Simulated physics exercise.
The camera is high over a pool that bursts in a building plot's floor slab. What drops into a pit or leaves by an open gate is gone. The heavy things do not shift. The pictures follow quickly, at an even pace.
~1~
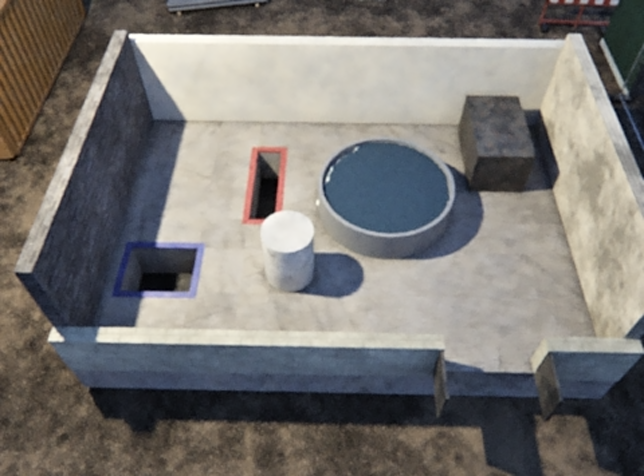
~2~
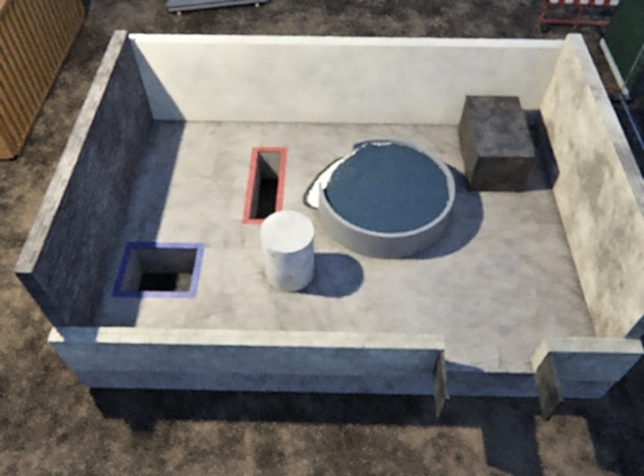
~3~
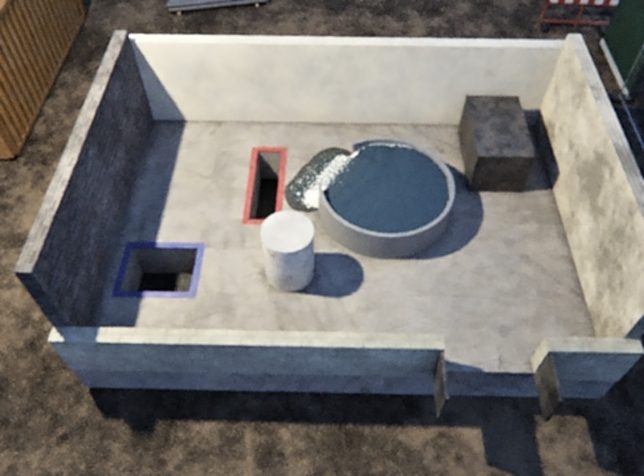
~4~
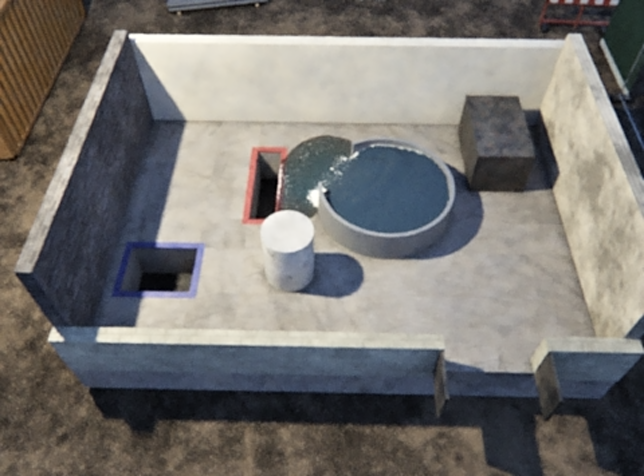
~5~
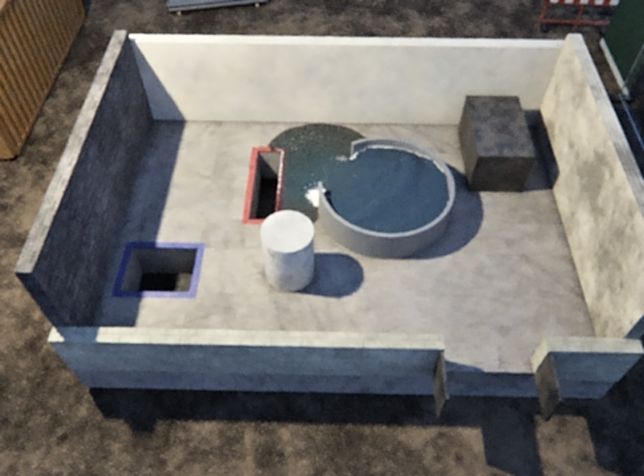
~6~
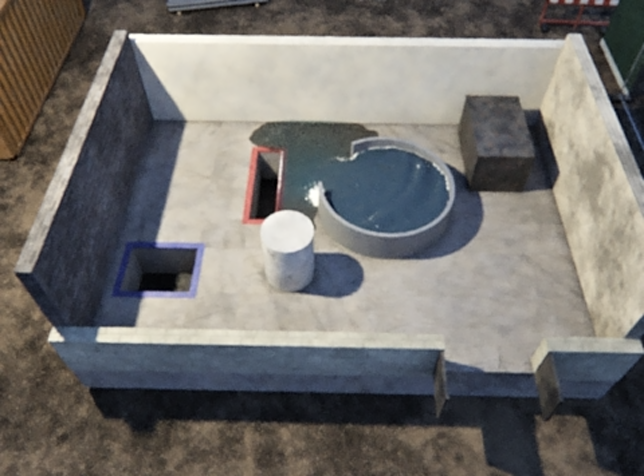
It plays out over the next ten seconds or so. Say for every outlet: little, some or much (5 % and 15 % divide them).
One by one: The gate takes under 5 %; the red pit takes over 15 %; the blue pit takes from 5 to 15 %.
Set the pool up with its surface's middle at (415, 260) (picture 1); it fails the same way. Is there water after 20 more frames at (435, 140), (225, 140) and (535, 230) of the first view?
In that order: Free of water, covered, dry.
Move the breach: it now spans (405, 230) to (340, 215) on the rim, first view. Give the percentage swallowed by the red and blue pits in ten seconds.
Per cent: Red 2, blue 30.
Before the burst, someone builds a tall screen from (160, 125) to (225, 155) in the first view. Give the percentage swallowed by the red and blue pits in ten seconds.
Roughly, in per cent: Red 60, blue 4.
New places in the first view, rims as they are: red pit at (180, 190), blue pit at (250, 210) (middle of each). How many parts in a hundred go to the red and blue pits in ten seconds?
Per cent: Red 40, blue 15.
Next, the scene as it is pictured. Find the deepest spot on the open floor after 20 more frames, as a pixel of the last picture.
I would point to (158, 135).
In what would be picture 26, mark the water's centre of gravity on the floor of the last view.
Roughly at (325, 185).
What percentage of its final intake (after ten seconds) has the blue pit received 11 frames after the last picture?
Some 0 per cent.
A moment on, water covers 10 % of the floor; the gate 0 %, the red pit 12 %, the blue pit 0 %.
Next, water covers 15 % of the floor; the gate 0 %, the red pit 22 %, the blue pit 0 %.
Then, water covers 30 % of the floor; the gate 0 %, the red pit 32 %, the blue pit 0 %.
Later, water covers 40 % of the floor; the gate 0 %, the red pit 43 %, the blue pit 5 %.
In the end, water covers 50 % of the floor; the gate 0 %, the red pit 51 %, the blue pit 11 %.
